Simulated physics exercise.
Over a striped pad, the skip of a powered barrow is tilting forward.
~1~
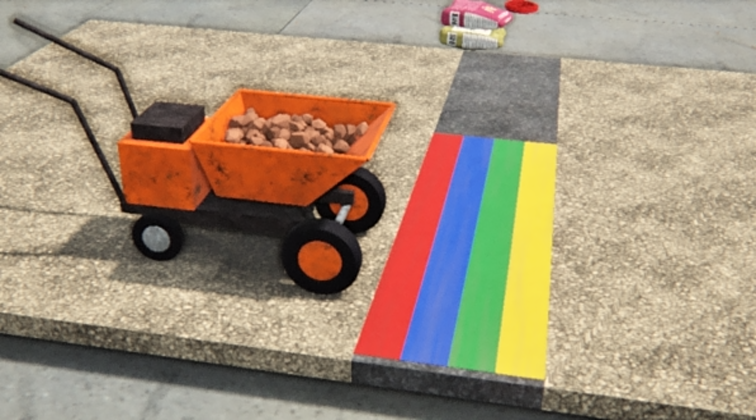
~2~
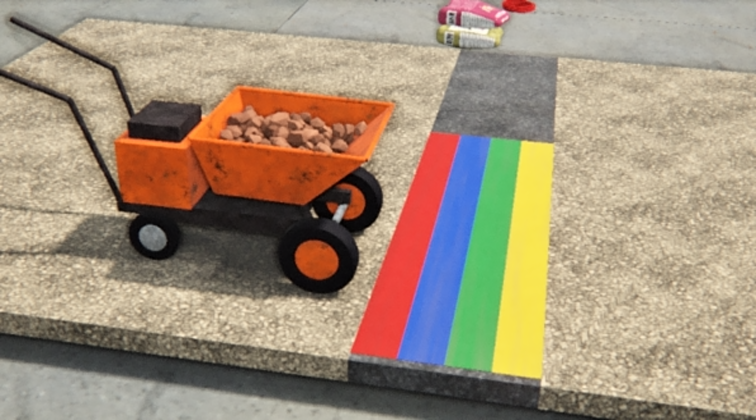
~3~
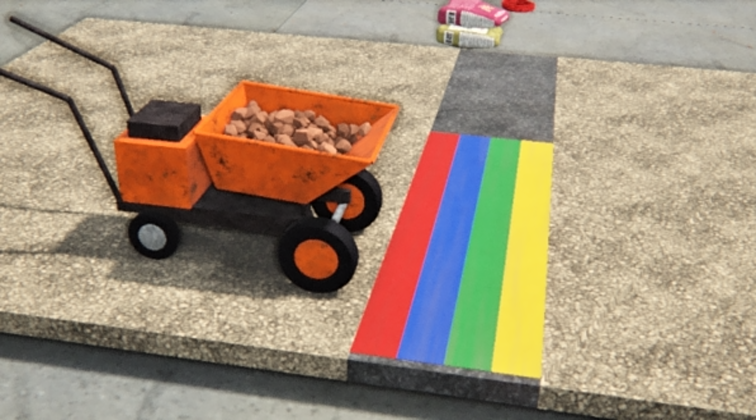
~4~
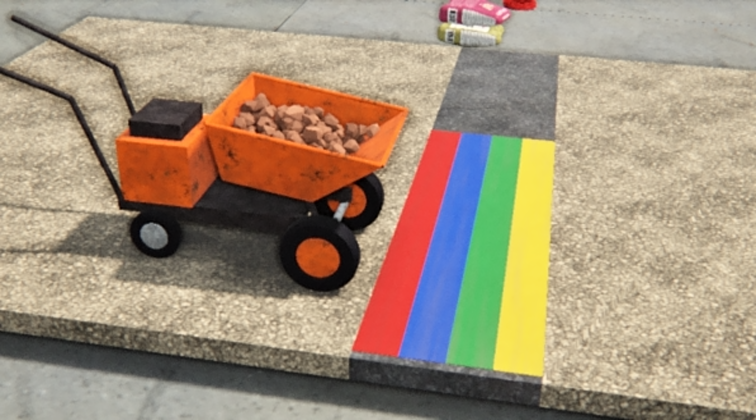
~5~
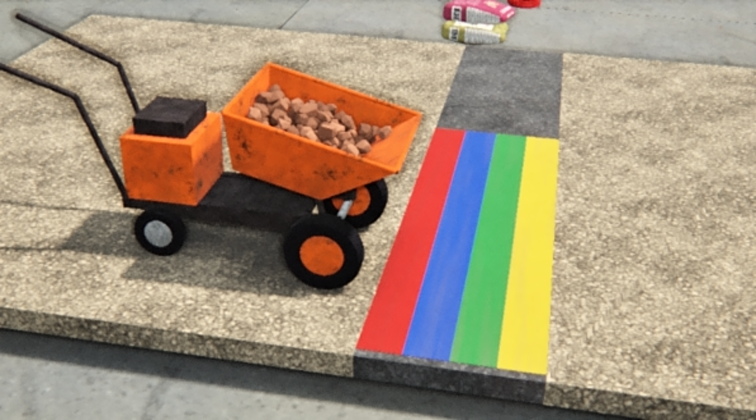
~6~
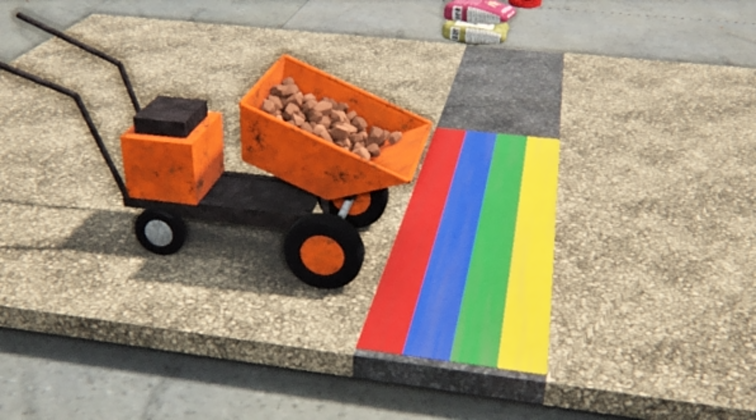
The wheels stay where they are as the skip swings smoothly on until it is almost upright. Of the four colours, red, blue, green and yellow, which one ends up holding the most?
The green one holds the most.
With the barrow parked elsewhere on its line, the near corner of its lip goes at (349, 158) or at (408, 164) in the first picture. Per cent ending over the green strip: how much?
40 % and 20 %.
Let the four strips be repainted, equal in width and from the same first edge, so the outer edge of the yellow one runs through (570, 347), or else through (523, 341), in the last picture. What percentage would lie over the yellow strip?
The first case gives around 20 %, the second around 30 %.
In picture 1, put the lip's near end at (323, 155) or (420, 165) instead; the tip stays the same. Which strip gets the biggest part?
Result, place 1: The strip in blue; place 2: The yellow one.
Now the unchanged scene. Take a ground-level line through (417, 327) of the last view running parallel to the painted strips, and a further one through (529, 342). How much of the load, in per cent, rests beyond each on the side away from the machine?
In order: 80 per cent, then 20 per cent.
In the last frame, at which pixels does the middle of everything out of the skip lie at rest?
Close to (498, 267) in the last picture.
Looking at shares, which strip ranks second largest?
Ranked second: The yellow strip.
Just after the last frame, skip tipped steeply; every one in the skip.
A moment on, skip tipped steeply; roughly two thirds in the skip; about a tenth over the blue strip; roughly a quarter over the green strip; just a few over the yellow strip.
Further on, skip tipped right over; about a tenth in the skip; about a tenth over the blue strip; roughly a third over the green strip; roughly a quarter over the yellow strip; about a tenth off the paint.
When it is over, skip tipped right over; about a tenth in the skip; not one over the red strip; about a tenth over the blue strip; roughly a third over the green strip; roughly a quarter over the yellow strip; about a tenth off the paint.
